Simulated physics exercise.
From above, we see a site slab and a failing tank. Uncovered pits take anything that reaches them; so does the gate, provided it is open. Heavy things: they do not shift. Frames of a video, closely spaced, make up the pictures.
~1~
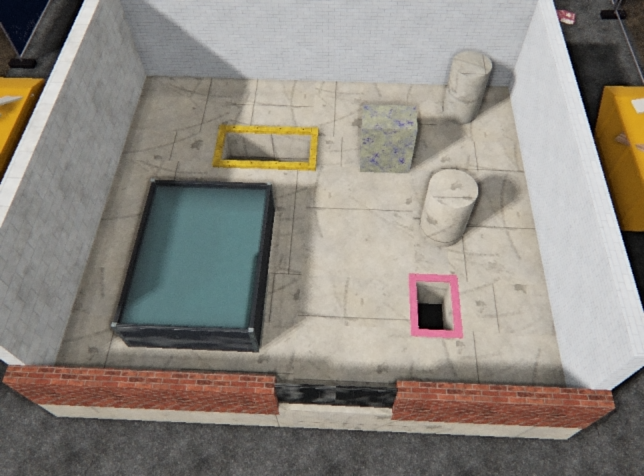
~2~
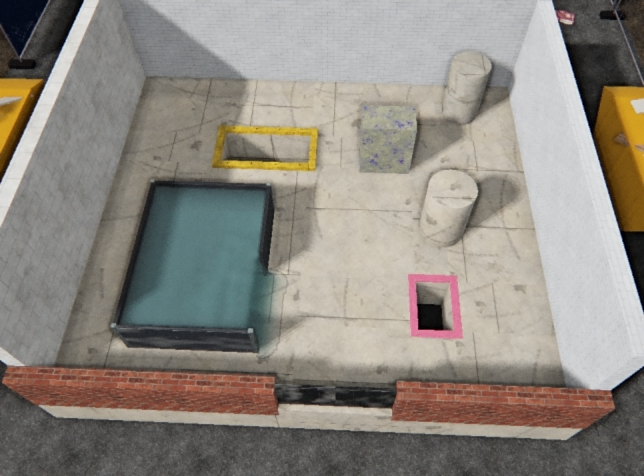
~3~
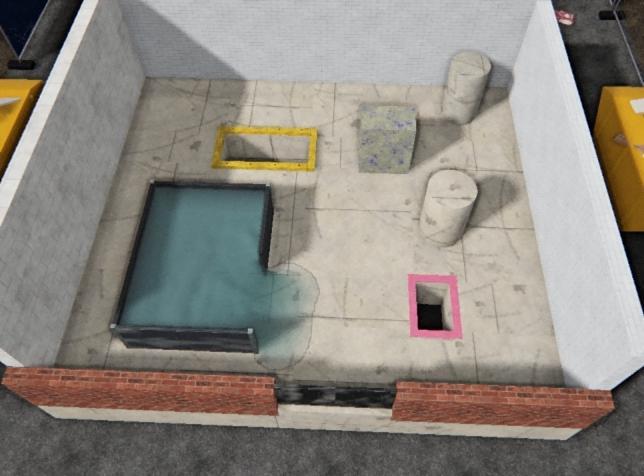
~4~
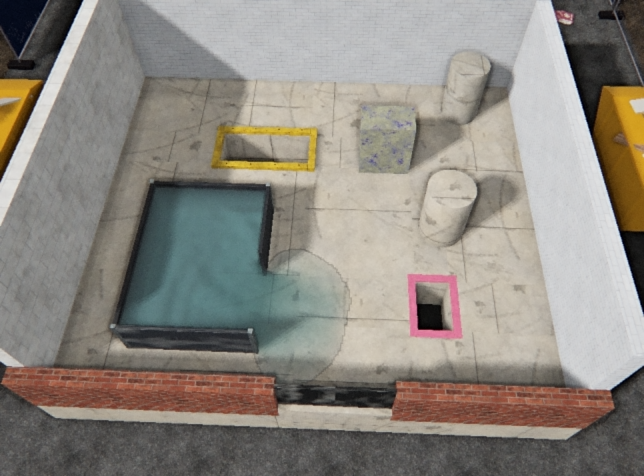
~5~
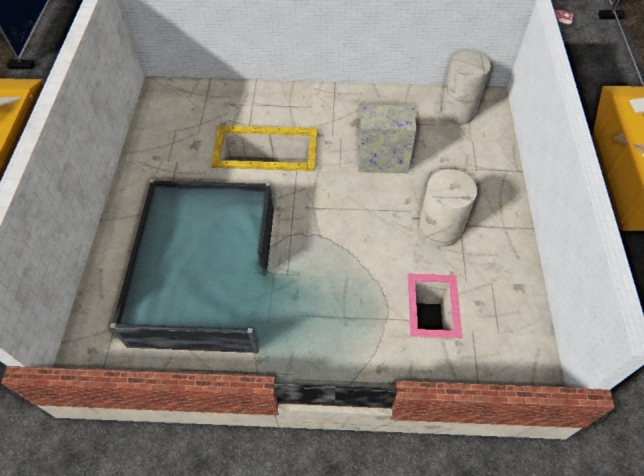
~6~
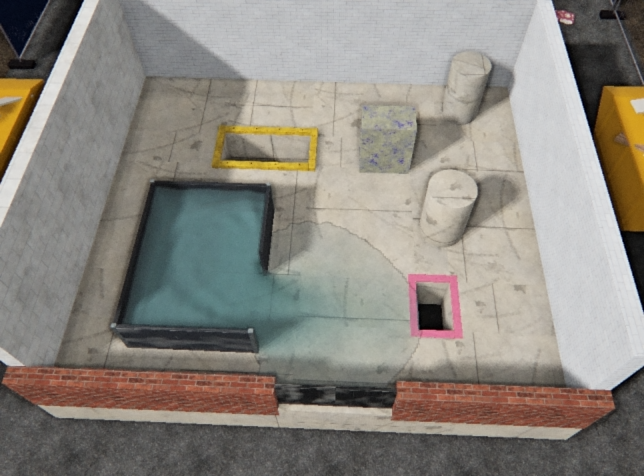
To begin with, a dark-rimmed tank of teal water stands whole and still on a pale walled slab. Then a gap opens in its right side, and water pours out, fanning rightward across the floor in a widening, thin sheet that reaches the edge of the pink-framed opening.
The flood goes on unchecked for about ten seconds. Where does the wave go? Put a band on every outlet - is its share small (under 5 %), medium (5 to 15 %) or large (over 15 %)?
In the end, the gate has a small share, the yellow pit has a small share, the pink pit has a large share.
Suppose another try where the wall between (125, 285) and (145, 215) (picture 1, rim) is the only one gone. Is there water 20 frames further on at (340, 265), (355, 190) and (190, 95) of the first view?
One after the other: Clear, free of water, under water.
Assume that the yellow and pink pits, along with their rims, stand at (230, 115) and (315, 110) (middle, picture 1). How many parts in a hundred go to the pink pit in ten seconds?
The pink pit receives 10 per cent.
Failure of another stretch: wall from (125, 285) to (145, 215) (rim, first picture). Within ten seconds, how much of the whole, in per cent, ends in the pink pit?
Pink: About 8 %.
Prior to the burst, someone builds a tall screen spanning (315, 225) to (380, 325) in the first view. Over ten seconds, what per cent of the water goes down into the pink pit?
Roughly 6 per cent ends up in the pink pit.
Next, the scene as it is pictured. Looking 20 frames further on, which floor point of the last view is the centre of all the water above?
About (336, 288) in the last view.
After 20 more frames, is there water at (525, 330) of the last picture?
That spot: Soaked.
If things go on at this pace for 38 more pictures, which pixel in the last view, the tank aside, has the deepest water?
Deepest point: Roughly (506, 93).
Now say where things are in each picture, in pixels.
In the first picture, the open tank at (199, 252) is whole and still.
In the second picture, the front is at (277, 274), out from the gap at (258, 304).
In the third picture, water pours out at (257, 305) and has run to (309, 279).
In the fourth picture, water pours out at (258, 306) and has run to (343, 291).
In the fifth picture, water pours out at (258, 306) and has run to (381, 302).
In the sixth picture, the front is at (415, 300), out from the gap at (258, 306).
A moment on, water covers 25 % of the floor; the gate 0 %, the yellow pit 0 %, the pink pit 3 %.
Next, water covers 25 % of the floor; the gate 0 %, the yellow pit 0 %, the pink pit 8 %.
Then, water covers 40 % of the floor; the gate 0 %, the yellow pit 0 %, the pink pit 13 %.
Later, water covers 55 % of the floor; the gate 0 %, the yellow pit 0 %, the pink pit 21 %.
In the end, water covers 80 % of the floor; the gate 0 %, the yellow pit 0 %, the pink pit 27 %.
